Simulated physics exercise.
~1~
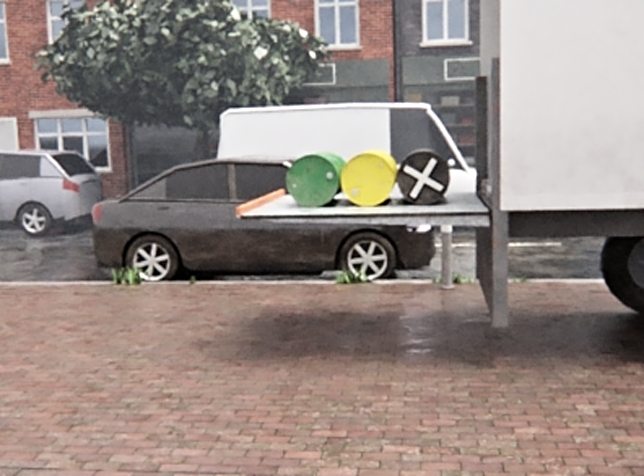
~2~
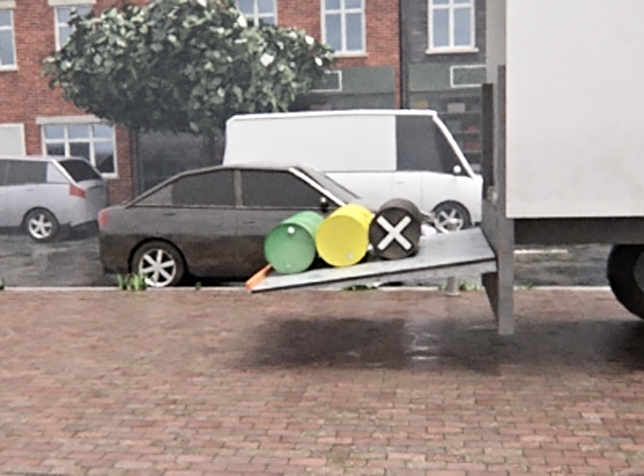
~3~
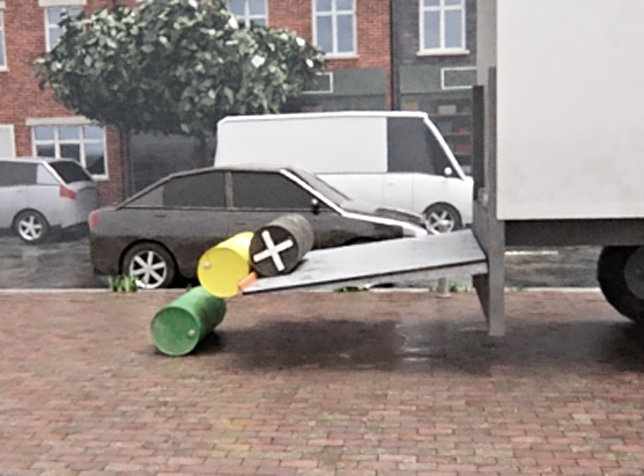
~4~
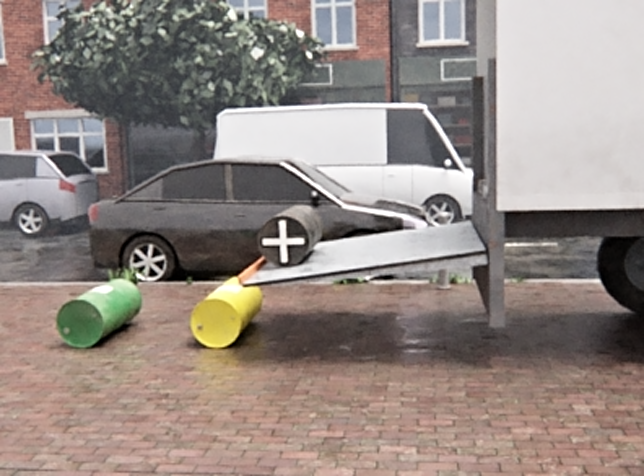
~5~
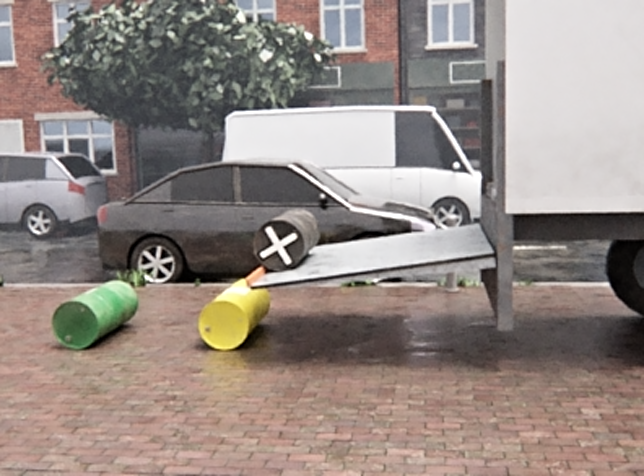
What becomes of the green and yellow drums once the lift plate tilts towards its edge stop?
Both get over the edge stop. The green drum rolls off the plate first and the yellow one follows it over onto the brick paving.
